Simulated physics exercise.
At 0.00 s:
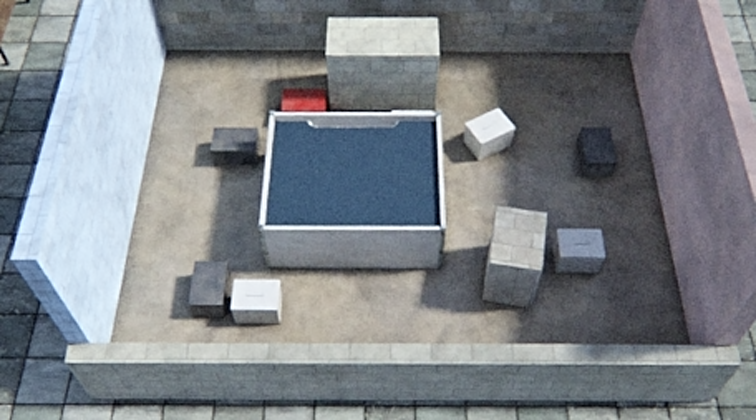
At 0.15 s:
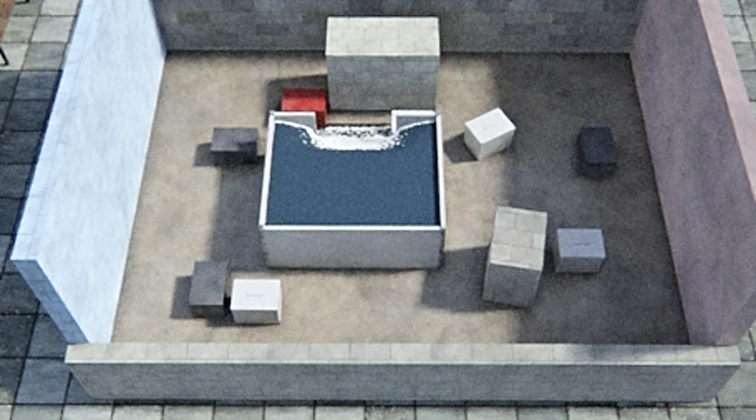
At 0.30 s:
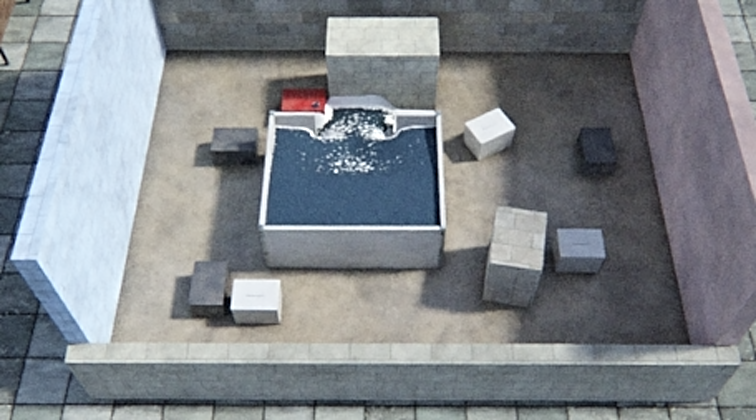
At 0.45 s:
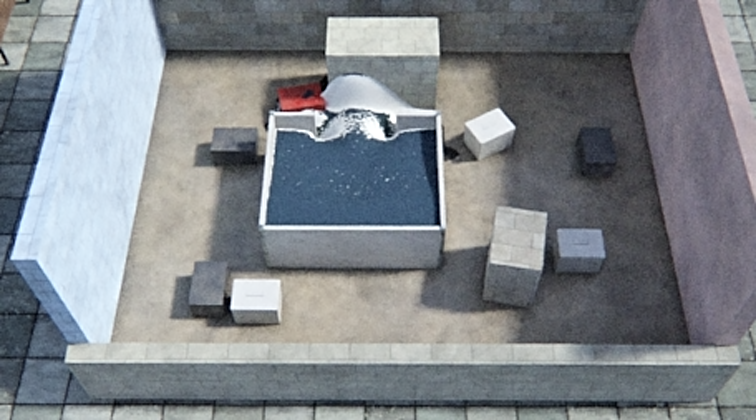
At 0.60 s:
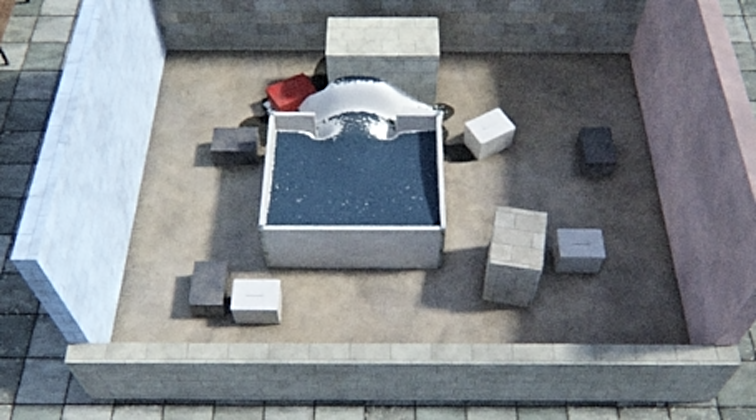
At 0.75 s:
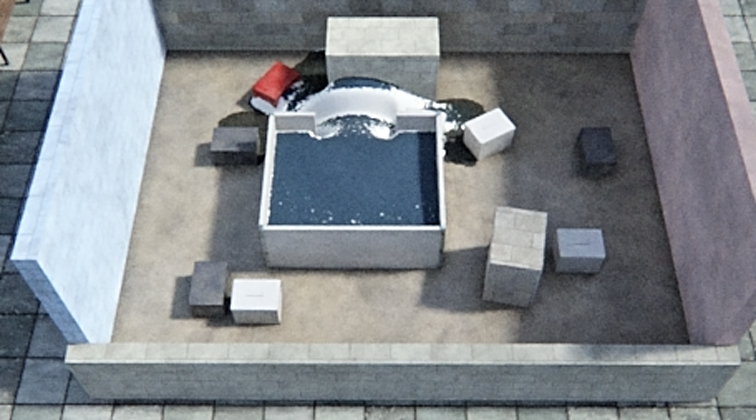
An open tank's far side breaks, and water pours out, pushing the red crate left.
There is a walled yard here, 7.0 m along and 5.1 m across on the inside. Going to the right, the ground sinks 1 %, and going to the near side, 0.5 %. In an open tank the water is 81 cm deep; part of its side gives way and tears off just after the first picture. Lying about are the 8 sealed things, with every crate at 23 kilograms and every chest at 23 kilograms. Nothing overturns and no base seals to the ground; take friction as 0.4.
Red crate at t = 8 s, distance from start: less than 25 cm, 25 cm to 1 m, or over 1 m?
It ends a long distance off.
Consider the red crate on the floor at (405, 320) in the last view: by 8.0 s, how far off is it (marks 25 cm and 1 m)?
What happens is that it drifts a modest way.
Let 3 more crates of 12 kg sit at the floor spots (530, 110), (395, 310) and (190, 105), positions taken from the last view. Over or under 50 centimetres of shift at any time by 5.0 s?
First beyond, then within, then beyond.
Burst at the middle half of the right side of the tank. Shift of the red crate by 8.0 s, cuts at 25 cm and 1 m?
From there, the red crate remains planted.
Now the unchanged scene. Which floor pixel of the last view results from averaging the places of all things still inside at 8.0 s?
It sits at about (436, 290).
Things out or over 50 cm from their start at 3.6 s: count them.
It comes to 4.
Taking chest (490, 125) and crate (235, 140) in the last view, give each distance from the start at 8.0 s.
Taking them in turn, the shifts are 150 cm and 80 cm.
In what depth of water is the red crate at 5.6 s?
I'd say around 8 cm.
After 1.6 s the red crate is near (171, 54), 2.1 m from its start, afloat; 1 afloat.
After 3.6 s the red crate is near (190, 186), 2.0 m from its start, aground; 0 afloat.
After 5.6 s the red crate is near (203, 275), 3.0 m from its start, aground; 1 afloat.
After 8.0 s the red crate is near (233, 289), 3.1 m from its start, afloat; 4 afloat.
